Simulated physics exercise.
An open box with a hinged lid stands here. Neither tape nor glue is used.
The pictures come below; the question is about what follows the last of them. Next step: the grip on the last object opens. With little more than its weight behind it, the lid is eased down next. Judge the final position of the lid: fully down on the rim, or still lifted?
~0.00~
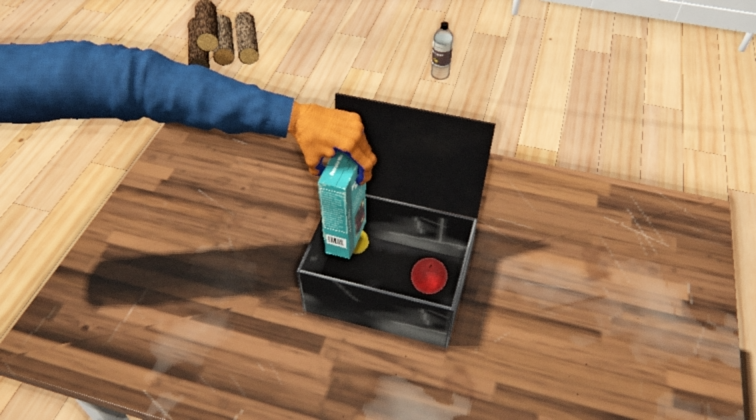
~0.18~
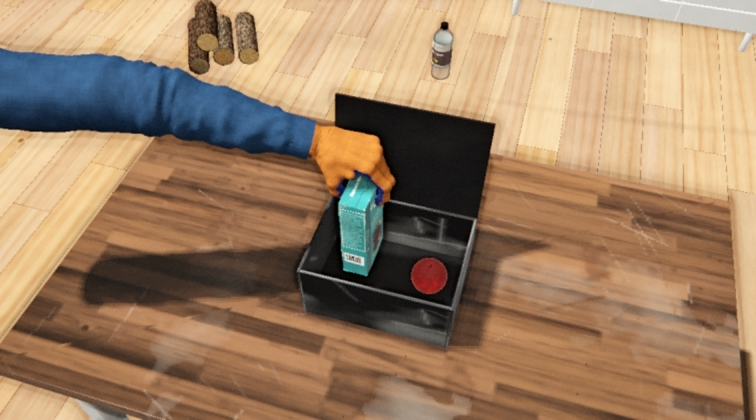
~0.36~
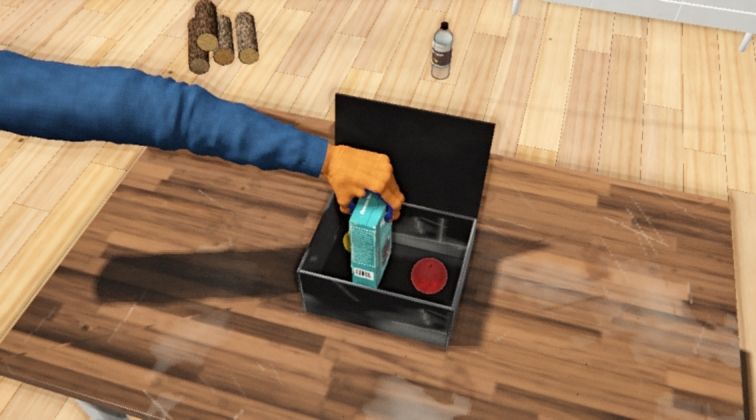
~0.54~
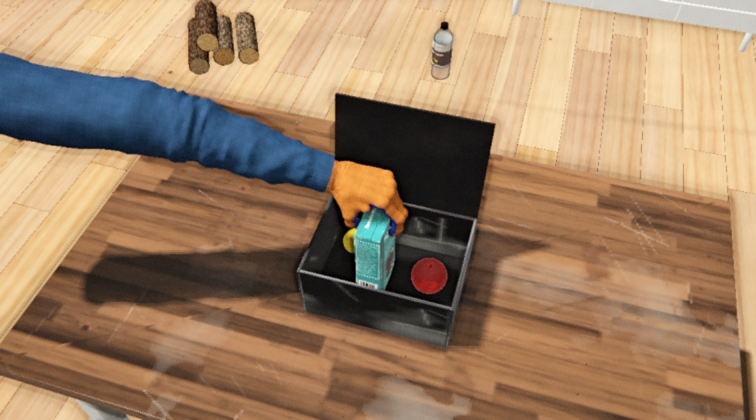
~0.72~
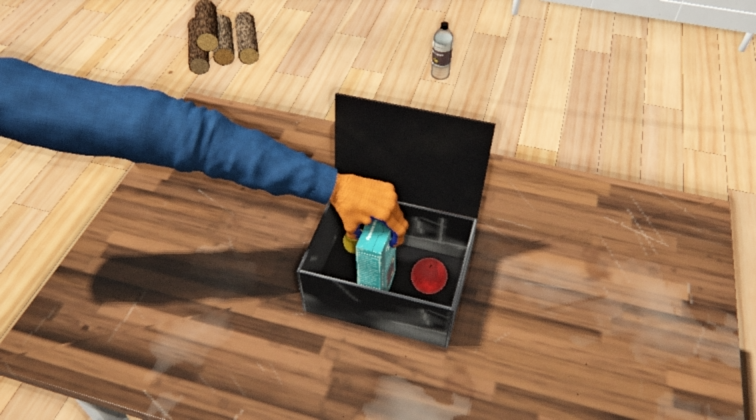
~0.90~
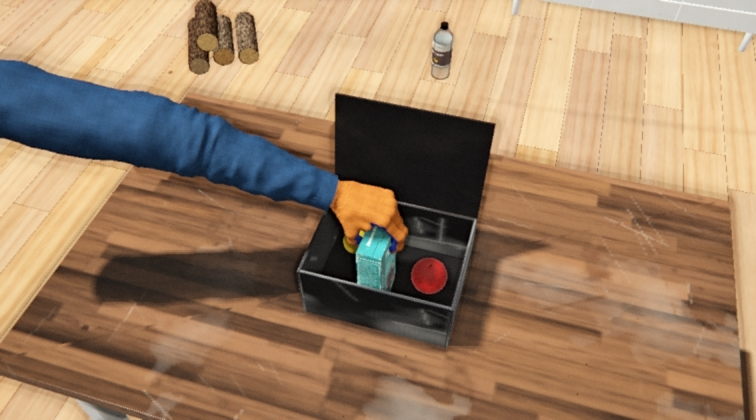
Final position: Still lifted.
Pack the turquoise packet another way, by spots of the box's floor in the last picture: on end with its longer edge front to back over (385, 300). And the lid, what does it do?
Once it's packed that way, the lid stays propped up.
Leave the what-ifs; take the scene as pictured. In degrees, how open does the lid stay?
Roughly 35 degrees above the rim.
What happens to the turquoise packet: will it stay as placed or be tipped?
Looking at the last picture, the turquoise packet is left as set.
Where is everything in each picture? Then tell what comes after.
In the first frame, coming down; turquoise packet (344, 203).
In the second frame, coming down; turquoise packet (363, 222).
In the third frame, coming down; turquoise packet (372, 238).
In the fourth frame, coming down; turquoise packet (376, 251).
In the fifth frame, coming down; turquoise packet (377, 261).
In the sixth frame, in place under the hand; turquoise packet (377, 266).
Around 2.10 s, lid starting down.
Around 2.40 s, lid 66° above the rim.
Around 2.60 s, lid 47° above the rim.
Finally (3.1 s), lid 33° above the rim; all 3 still in place. Final places as the last picture's camera would see them, turquoise packet near (377, 266).
